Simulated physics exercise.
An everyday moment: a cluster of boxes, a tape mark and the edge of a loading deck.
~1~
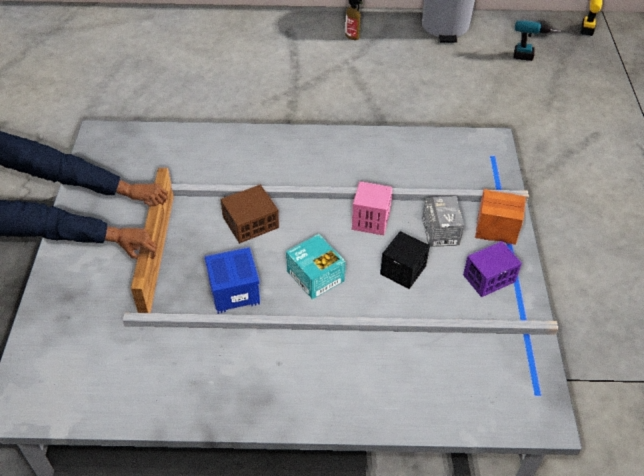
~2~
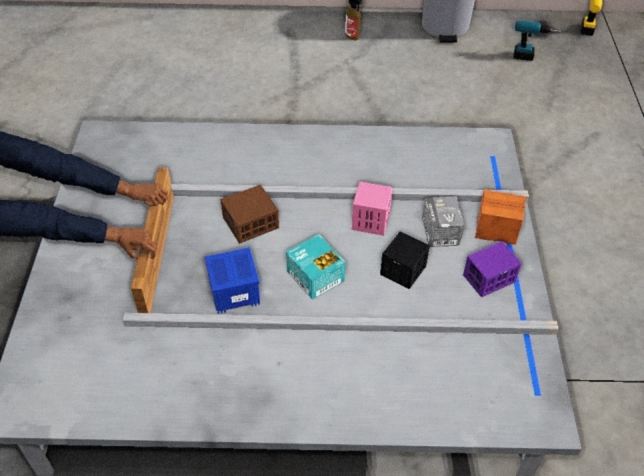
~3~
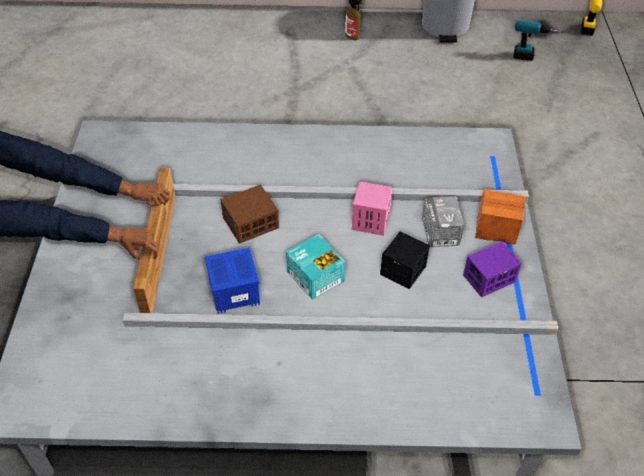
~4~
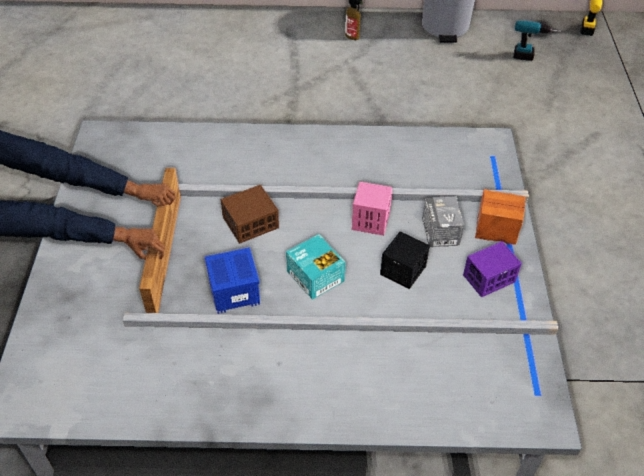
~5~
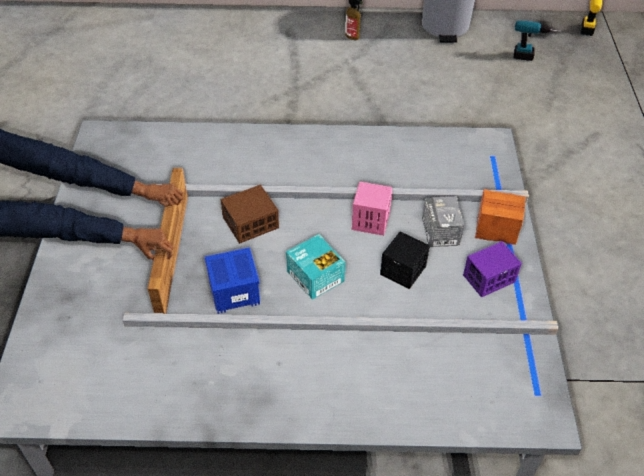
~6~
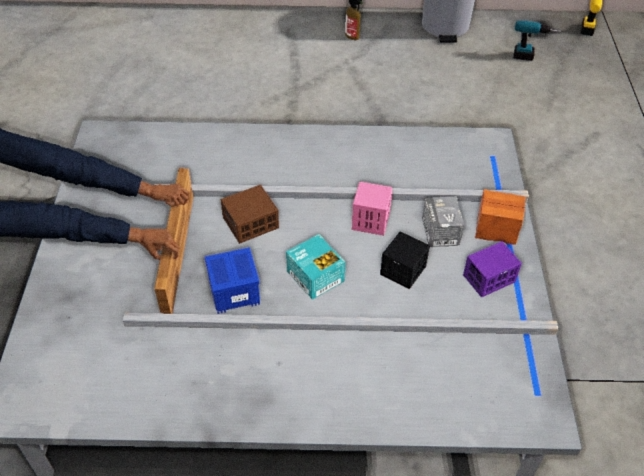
On a grey table, two hands slowly sliding a wooden plank slightly right toward eight colourful boxes and crates, which stay still.
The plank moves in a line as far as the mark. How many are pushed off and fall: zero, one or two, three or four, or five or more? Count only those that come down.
The number that fall off is five or more.
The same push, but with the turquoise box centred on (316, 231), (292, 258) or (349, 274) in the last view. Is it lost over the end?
The turquoise box survives; survives; goes over.
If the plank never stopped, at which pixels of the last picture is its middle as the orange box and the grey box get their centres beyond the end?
Near (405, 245) and (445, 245).
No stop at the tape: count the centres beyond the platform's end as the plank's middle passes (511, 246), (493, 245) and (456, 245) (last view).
In that order 6, 6 and 3.
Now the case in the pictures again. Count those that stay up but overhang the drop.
Overhanging: 2.
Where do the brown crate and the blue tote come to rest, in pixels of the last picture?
First (532, 225), then (547, 292).
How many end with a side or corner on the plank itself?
2 of them.
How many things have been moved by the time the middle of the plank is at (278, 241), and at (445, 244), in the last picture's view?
The counts are 3 and 8.
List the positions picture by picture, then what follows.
Orange box (500, 217); purple crate (492, 269); grey box (443, 222); plank (154, 239); tape (512, 260), in the first frame.
Purple crate (492, 269); plank (154, 239), in the second frame.
Grey box (443, 222); turquoise box (315, 267), in the third frame.
Orange box (500, 217); blue tote (233, 281), in the fourth frame.
Purple crate (492, 269); brown crate (250, 214), in the fifth frame.
Orange box (500, 217); purple crate (492, 269); grey box (443, 222); plank (176, 239); tape (512, 260), in the sixth frame.
Soon after, none off yet; orange box at rest near (500, 217); purple crate at rest near (492, 269); grey box at rest near (443, 222).
By the end, the number that fall off is five or more; fallen, turquoise box, pink crate, black crate, grey box, purple crate and orange box.
